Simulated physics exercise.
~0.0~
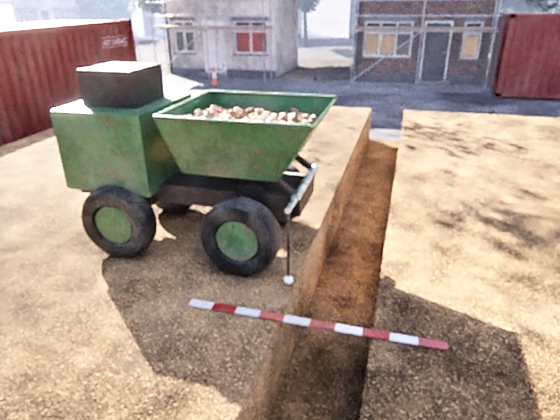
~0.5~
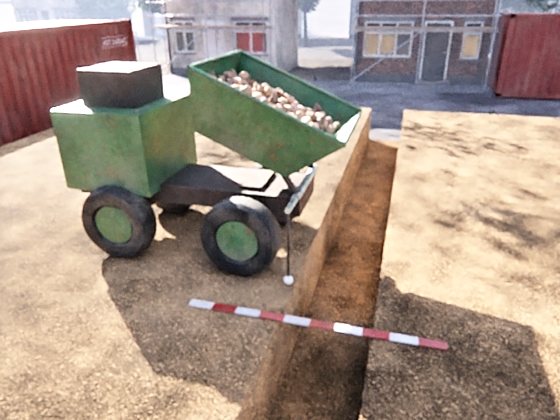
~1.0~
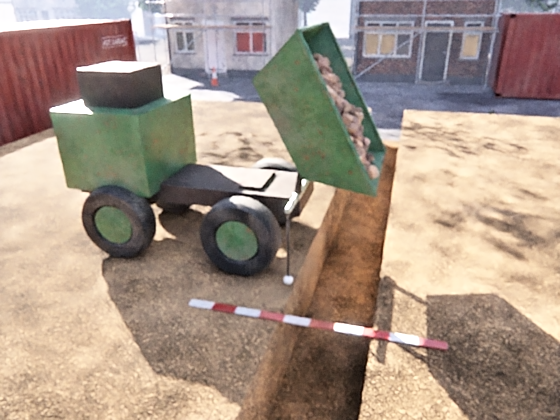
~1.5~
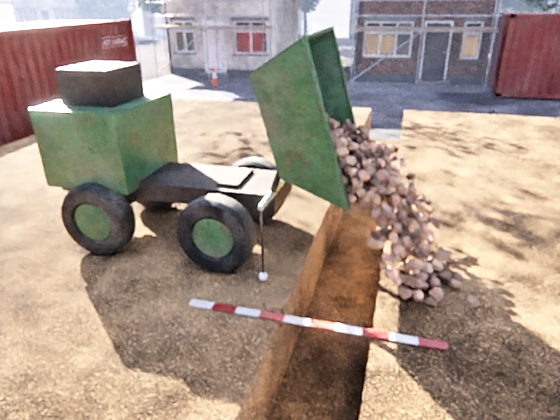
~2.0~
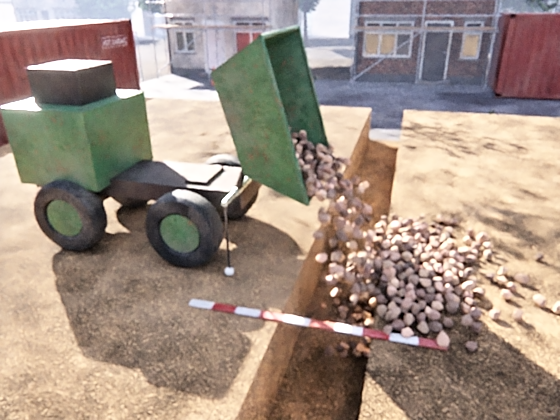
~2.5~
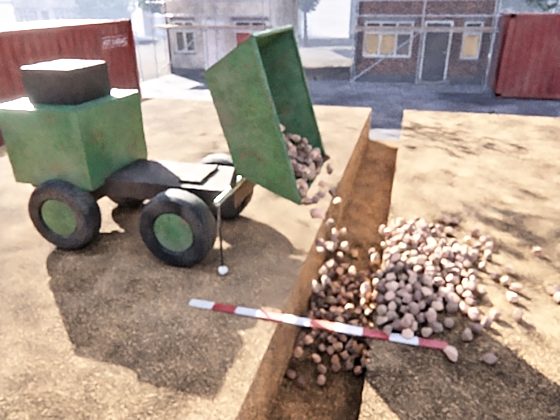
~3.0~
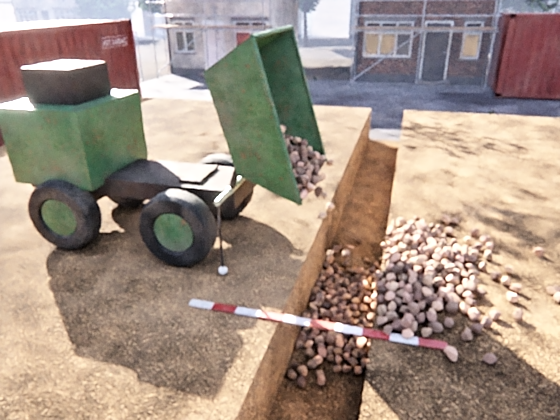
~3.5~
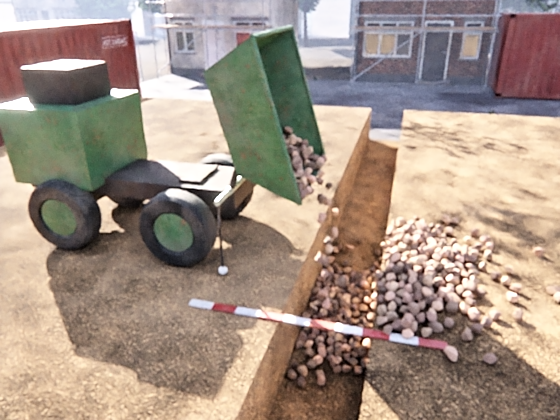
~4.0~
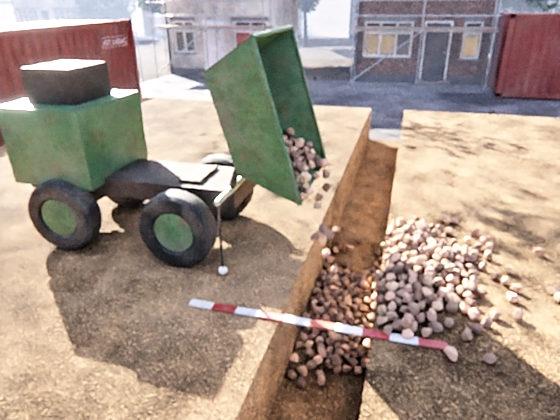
A green dumper tips stones into and beyond a trench, backing left, some staying aboard.
